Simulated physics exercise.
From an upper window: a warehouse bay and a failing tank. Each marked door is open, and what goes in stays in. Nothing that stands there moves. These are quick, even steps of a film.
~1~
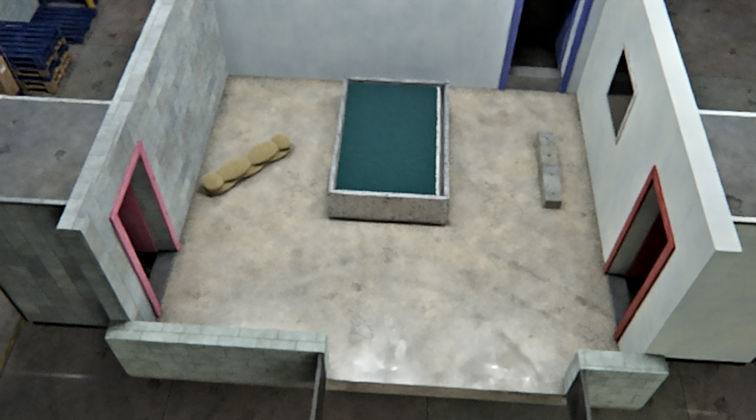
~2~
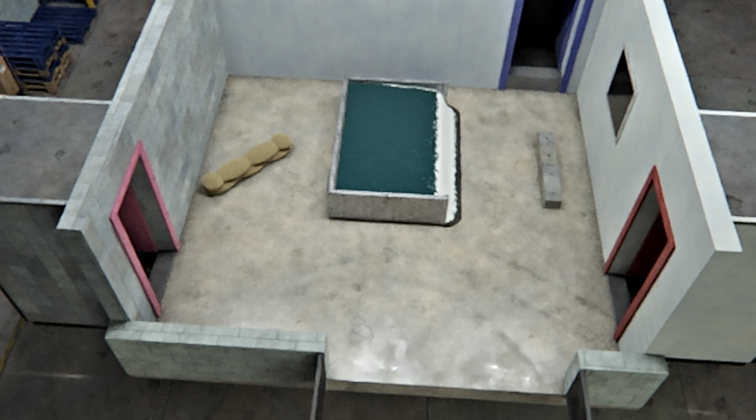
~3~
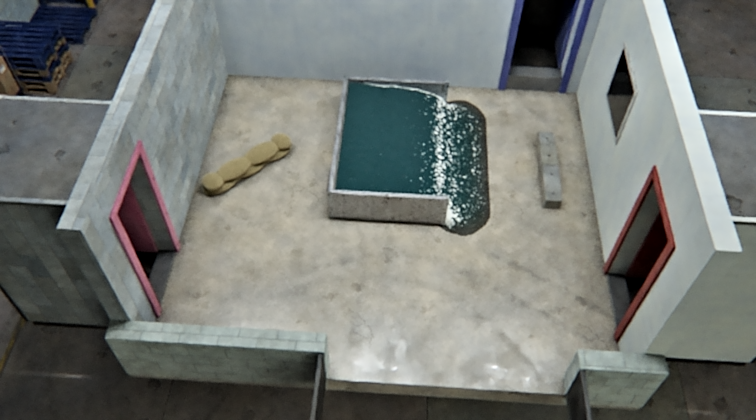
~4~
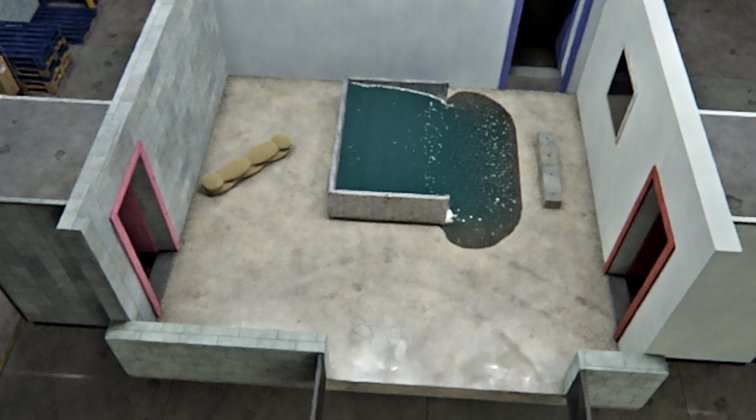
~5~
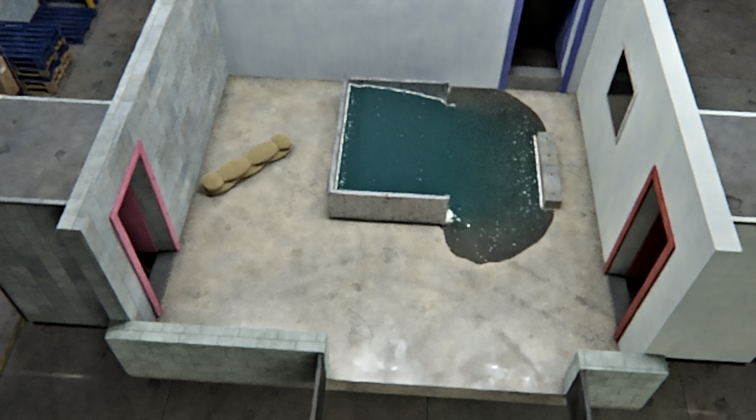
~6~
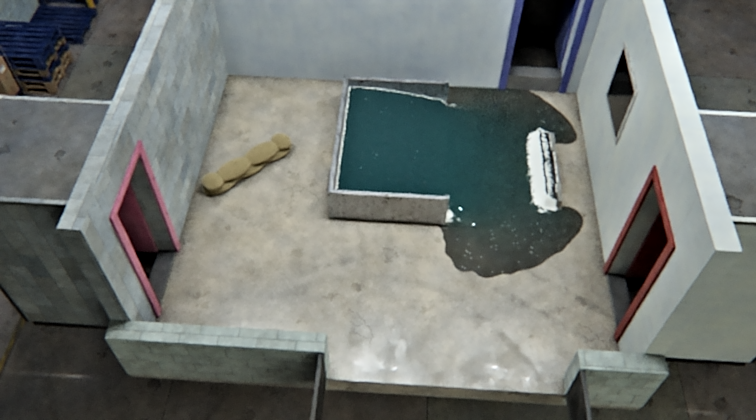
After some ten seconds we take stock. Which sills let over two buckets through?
One by one: The blue door admits no more than that; the pink door admits no more than that; the red door lets in a lot.
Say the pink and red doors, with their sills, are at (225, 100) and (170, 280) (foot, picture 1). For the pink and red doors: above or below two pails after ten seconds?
My reading: Pink goes over, red lets less in.
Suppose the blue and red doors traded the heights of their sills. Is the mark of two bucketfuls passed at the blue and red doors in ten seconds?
Then: The blue door takes more, the red door holds.
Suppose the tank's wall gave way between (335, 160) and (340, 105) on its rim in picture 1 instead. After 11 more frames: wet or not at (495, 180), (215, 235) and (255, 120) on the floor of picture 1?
One after the other: No water, covered, wet.
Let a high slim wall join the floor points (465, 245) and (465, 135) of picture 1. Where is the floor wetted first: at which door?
That is the door marked blue.
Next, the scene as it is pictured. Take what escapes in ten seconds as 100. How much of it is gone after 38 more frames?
Near 60 in a hundred.
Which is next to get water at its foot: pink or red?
The red-painted one.
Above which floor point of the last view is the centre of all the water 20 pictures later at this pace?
At about (494, 182).
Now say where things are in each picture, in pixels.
In the first frame, the water tank at (392, 137) is whole and still.
In the second frame, water pours out at (442, 156) and has run to (449, 109).
In the third frame, the front is at (464, 105), out from the gap at (442, 157).
In the fourth frame, water pours out at (442, 157) and has run to (485, 101).
In the fifth frame, water pours out at (442, 157) and has run to (488, 89).
In the sixth frame, water pours out at (442, 157) and has run to (559, 118).
A moment on, water covers 30 % of the floor; the blue door wet at the sill, nothing in, the pink door not reached, the red door not reached.
Next, water covers 30 % of the floor; the blue door wet at the sill, nothing in, the pink door not reached, the red door under two buckets in.
Then, water covers 40 % of the floor; the blue door under two buckets in, the pink door not reached, the red door over two buckets in.
Later, water covers 60 % of the floor; the blue door under two buckets in, the pink door not reached, the red door far over two buckets in.
In the end, water covers 75 % of the floor; the blue door under two buckets in, the pink door wet at the sill, nothing in, the red door far over two buckets in.
